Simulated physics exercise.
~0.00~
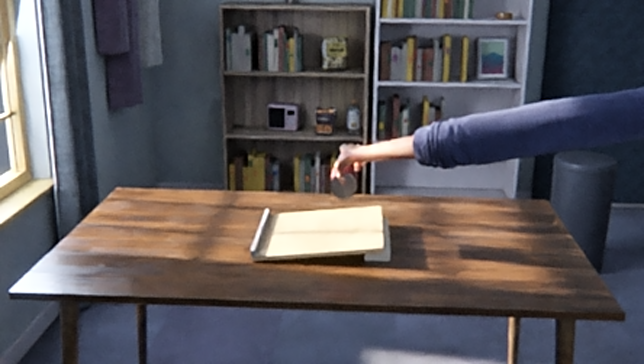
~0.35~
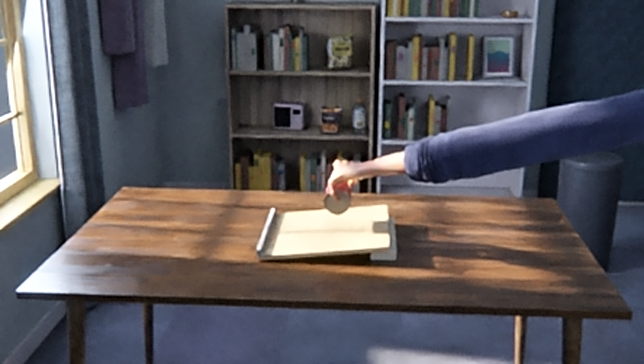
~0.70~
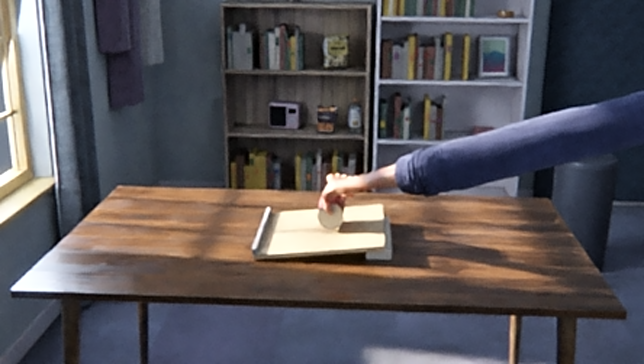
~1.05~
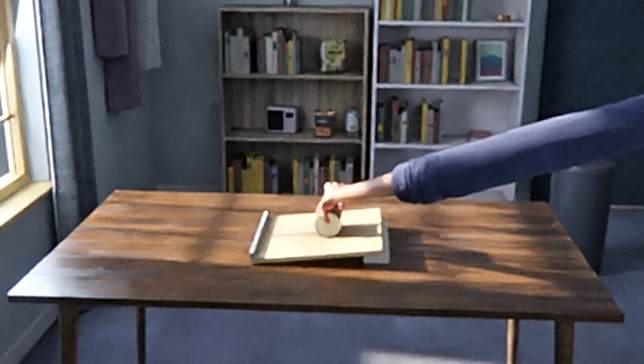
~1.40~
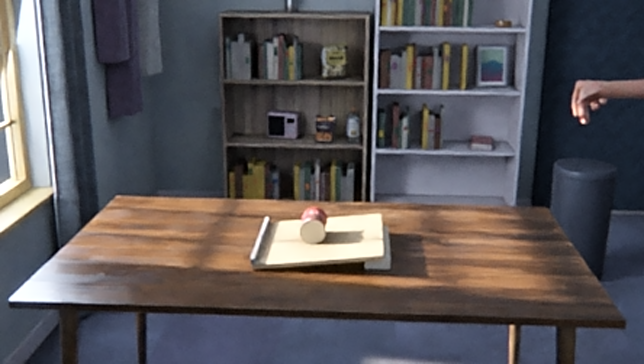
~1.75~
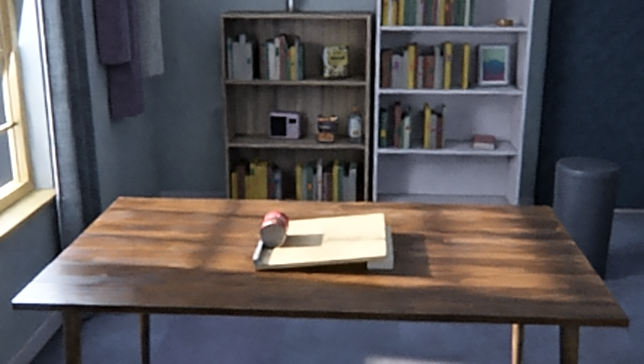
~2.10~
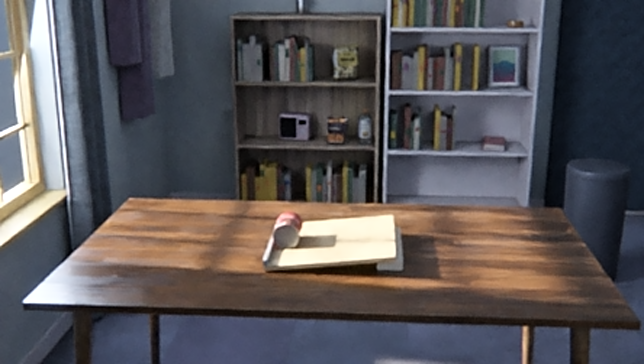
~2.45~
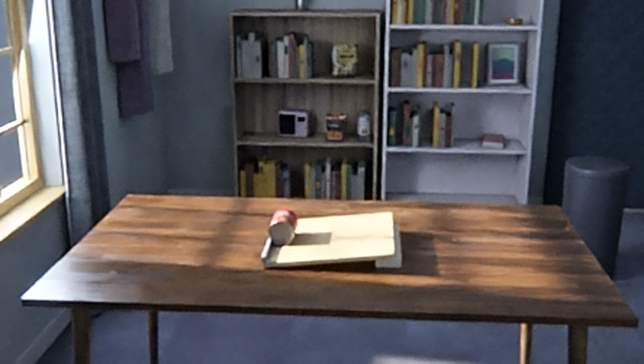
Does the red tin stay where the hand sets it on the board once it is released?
No, after the hand lets go, the red tin travels left down the sloping board and ends at the strip along its left edge.
